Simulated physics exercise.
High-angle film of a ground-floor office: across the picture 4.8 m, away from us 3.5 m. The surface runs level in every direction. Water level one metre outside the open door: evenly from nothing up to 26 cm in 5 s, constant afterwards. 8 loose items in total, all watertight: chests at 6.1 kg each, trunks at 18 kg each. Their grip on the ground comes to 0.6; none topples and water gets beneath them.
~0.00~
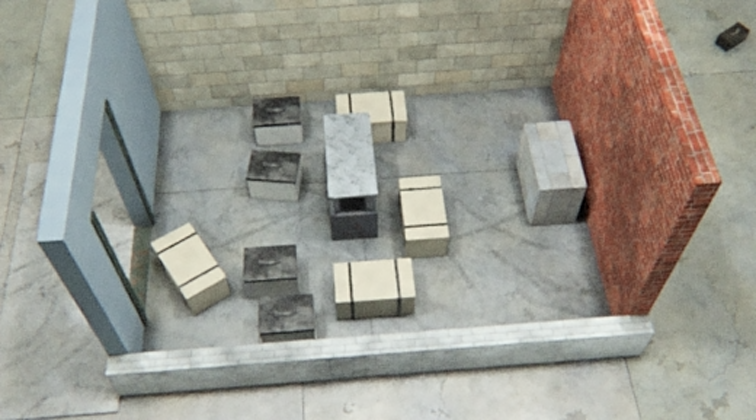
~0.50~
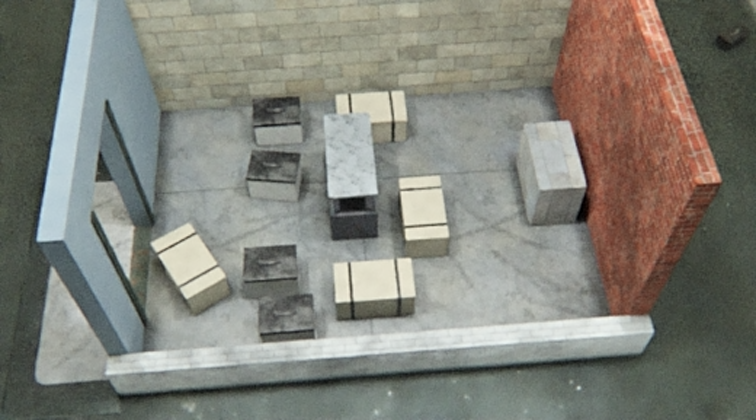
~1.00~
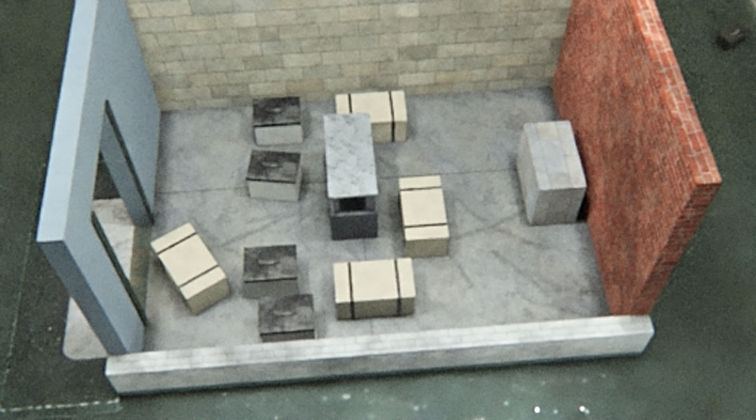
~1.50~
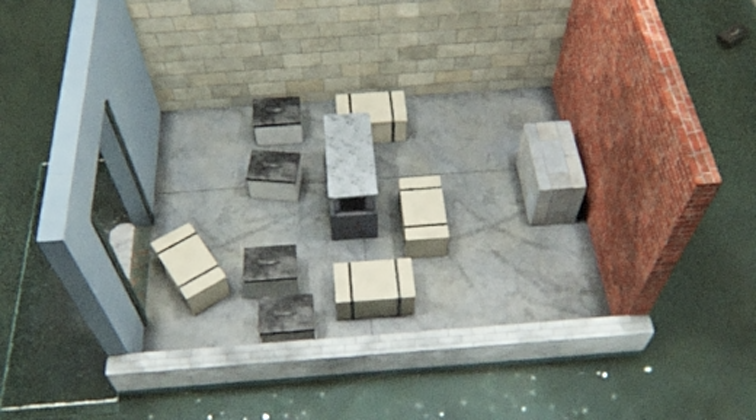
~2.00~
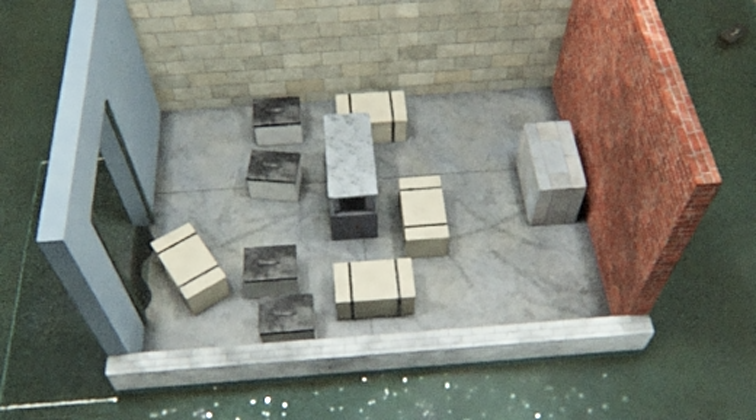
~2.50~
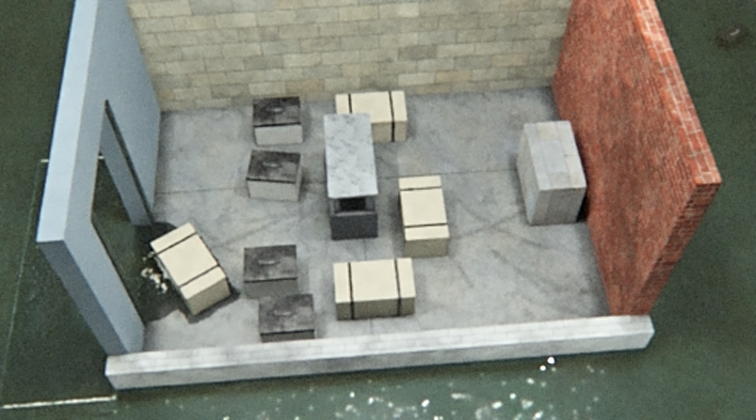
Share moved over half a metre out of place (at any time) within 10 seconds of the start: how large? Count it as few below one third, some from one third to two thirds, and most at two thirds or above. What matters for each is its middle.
Most.
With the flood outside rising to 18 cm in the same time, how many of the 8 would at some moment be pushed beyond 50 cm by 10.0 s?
Under that setup the answer is 6.
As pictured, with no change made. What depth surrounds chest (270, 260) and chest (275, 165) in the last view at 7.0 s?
Close to 9 and 11 centimetres.
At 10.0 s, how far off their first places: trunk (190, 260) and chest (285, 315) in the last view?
Net displacement, in order: 300 cm; 250 cm.
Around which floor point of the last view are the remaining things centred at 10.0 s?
Roughly at (431, 197).
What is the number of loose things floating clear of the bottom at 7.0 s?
Of them, 5.
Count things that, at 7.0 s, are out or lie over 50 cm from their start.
By my reckoning, 5.
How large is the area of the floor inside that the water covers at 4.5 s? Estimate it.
Wet area: Approx. 5.0 m2.
After 3.5 s 0 of 8 are over 50 cm from their spots; 0 afloat.
After 4.5 s 1 of 8 are over 50 cm from their spots; 0 afloat.
After 7.0 s 5 of 8 are over 50 cm from their spots; 5 afloat.
After 10.0 s 8 of 8 are over 50 cm from their spots, and 8 have been at some point; 8 afloat.
